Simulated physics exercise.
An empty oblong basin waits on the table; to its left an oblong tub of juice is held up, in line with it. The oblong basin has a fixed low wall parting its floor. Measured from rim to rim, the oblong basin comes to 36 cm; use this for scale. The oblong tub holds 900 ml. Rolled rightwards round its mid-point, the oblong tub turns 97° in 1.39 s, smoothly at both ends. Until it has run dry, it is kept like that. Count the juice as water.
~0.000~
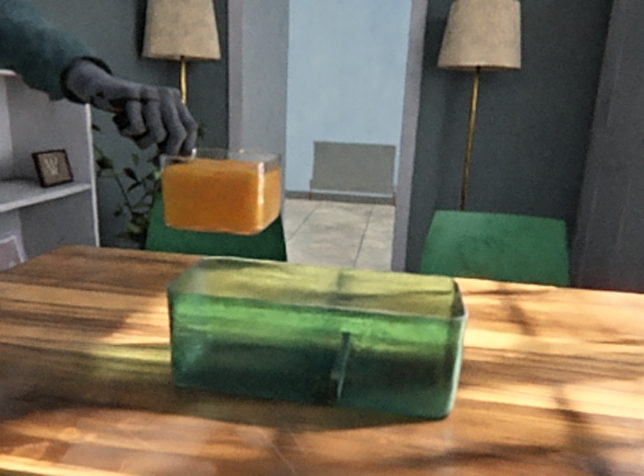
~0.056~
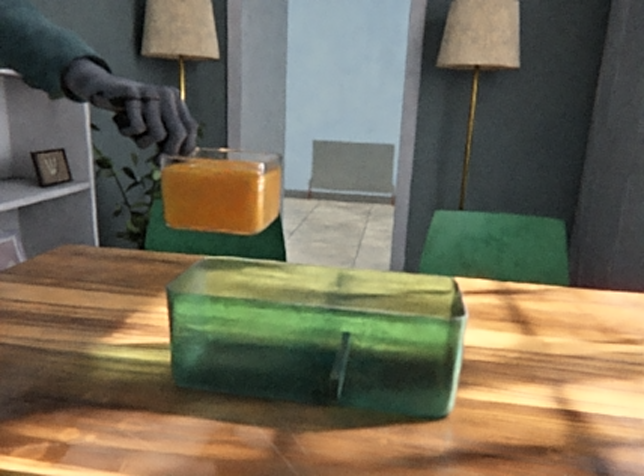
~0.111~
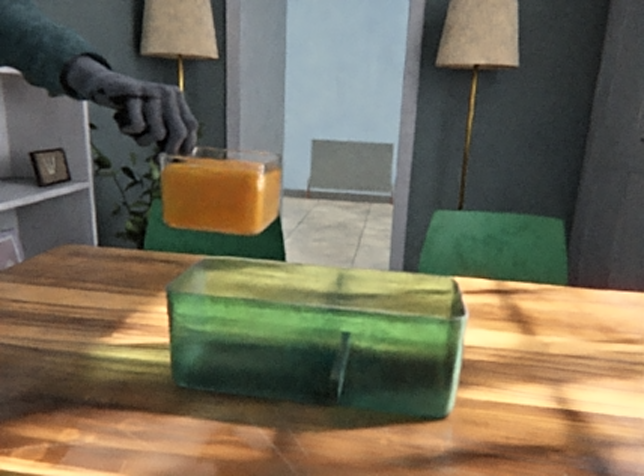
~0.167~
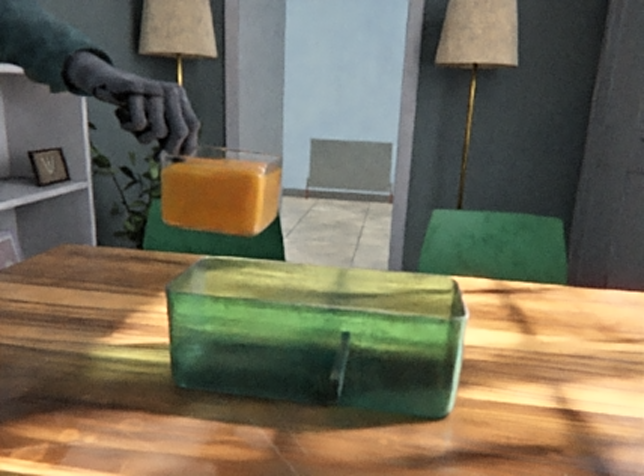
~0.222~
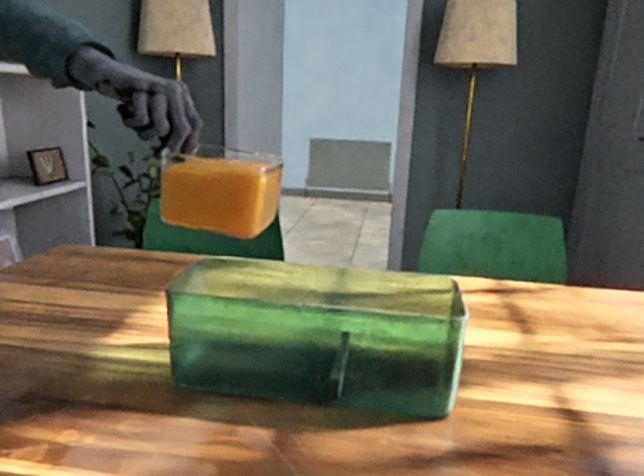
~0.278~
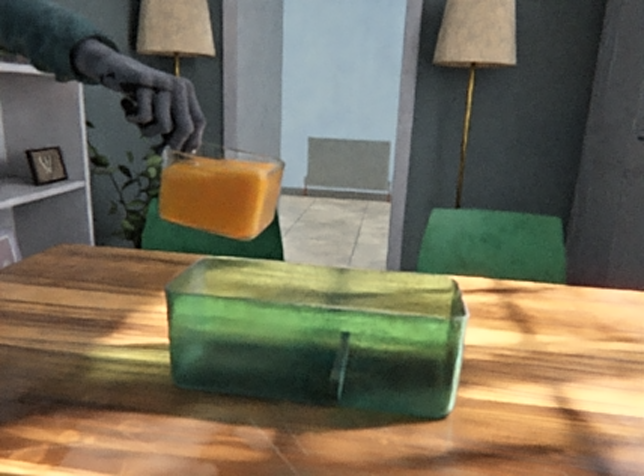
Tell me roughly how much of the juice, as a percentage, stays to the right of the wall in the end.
Around 38 per cent stays on the right.
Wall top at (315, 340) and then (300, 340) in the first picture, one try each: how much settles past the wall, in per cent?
Result: 65 per cent, then 75 per cent.
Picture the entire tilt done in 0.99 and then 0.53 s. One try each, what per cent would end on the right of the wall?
In order, 35 and 20 per cent.
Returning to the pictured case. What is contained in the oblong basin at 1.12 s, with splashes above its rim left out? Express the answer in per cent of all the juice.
It works out near 72 per cent.
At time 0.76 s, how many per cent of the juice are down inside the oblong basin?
About 10 per cent.
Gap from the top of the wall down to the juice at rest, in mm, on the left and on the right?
Roughly 12 mm on the left side and roughly 14 mm on the right.
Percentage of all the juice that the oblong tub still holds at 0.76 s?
68 %.
Then, 0.76 s in, the tilt is 56° and 68 per cent is still to pour, 11 is left of the wall and 0 right of it.
Then, 1.12 s in, the tilt is 88° and 19 per cent is still to pour, 37 is left of the wall and 36 right of it.
Then, 1.49 s in, the tilt is 97° and 3 per cent is still to pour, 59 is left of the wall and 36 right of it.
Then, 1.89 s in, the tilt is 97° and 0 per cent is still to pour, 62 is left of the wall and 38 right of it.
Finally, 62 per cent lies left of the wall, 38 right of it and 1 outside.
